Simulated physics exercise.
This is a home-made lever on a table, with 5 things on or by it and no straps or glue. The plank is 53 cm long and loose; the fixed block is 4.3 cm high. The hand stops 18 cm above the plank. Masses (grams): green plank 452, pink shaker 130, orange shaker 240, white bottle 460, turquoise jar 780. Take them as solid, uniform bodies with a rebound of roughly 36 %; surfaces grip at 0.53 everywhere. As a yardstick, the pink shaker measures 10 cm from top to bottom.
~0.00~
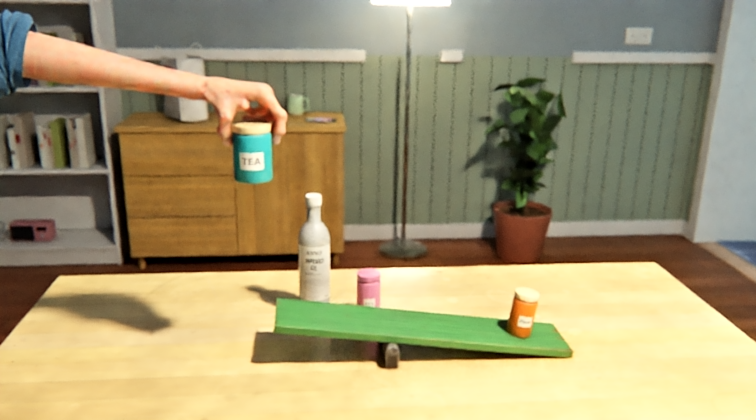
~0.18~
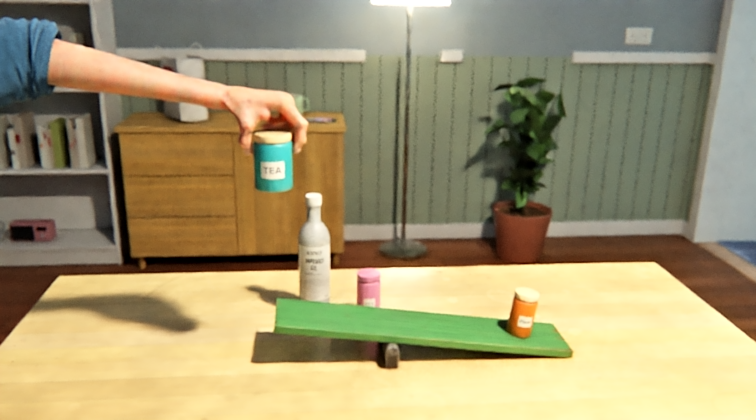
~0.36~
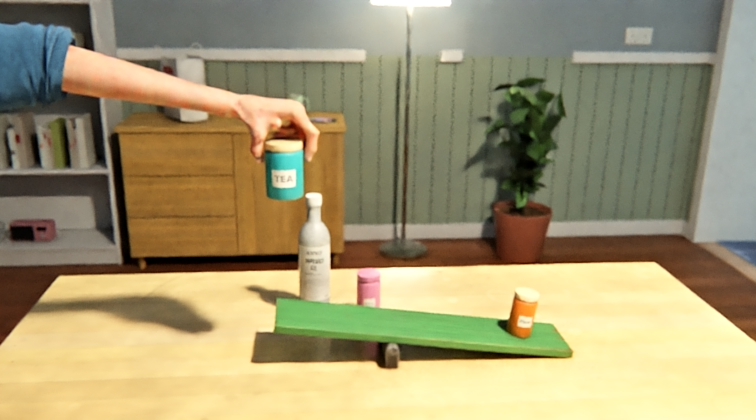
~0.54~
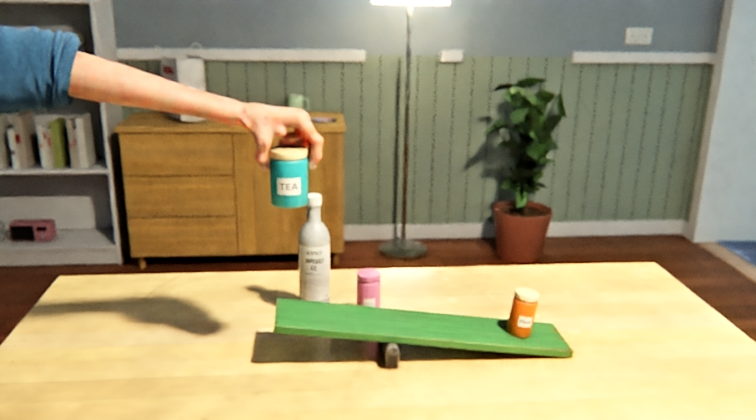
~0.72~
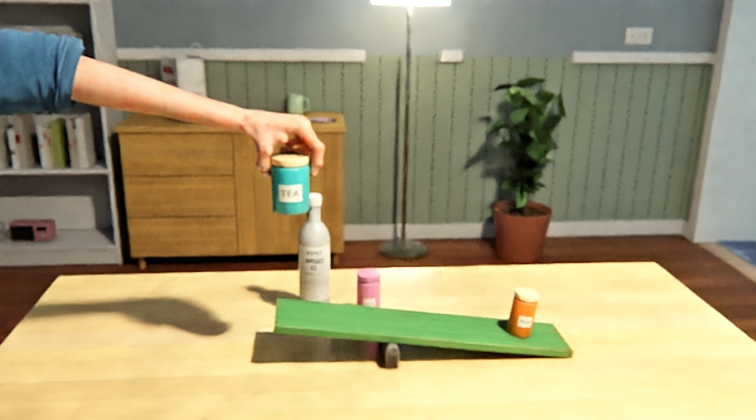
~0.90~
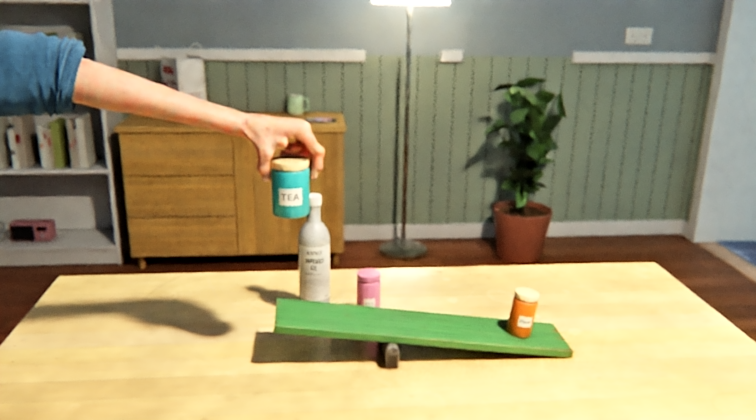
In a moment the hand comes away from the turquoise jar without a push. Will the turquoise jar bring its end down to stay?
In the end the plank swings over.
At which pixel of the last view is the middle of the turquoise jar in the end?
Near (321, 327).
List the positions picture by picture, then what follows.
In the first frame, 8 cm still to go; turquoise jar (252, 152); green plank (423, 328).
In the second frame, 5 cm still to go; turquoise jar (273, 160); orange shaker (523, 312).
In the third frame, 3 cm still to go; turquoise jar (284, 169); green plank (423, 328).
In the fourth frame, 2 cm still to go; turquoise jar (289, 176); orange shaker (523, 312).
In the fifth frame, 1 cm still to go; turquoise jar (290, 183); green plank (423, 328).
Held still over the plank; turquoise jar (290, 187); orange shaker (523, 312), in the sixth frame.
After 1.20 s, plank at 6°, leaning as at the start; turquoise jar 4° off upright near (295, 292).
After 1.40 s, plank at 10°, tipped the other way; turquoise jar 74° off upright near (320, 314); orange shaker 69° off upright.
After 1.70 s, plank at 5°, tipped the other way; turquoise jar on its side near (325, 313); orange shaker on its side.
In the end (4.0 s), plank at 12°, tipped the other way; toppled on the table or plank, orange shaker and turquoise jar; the other 3 under 4 cm from the start. At the end, from the last picture's camera, turquoise jar near (321, 327). The plank comes down at its raised end.
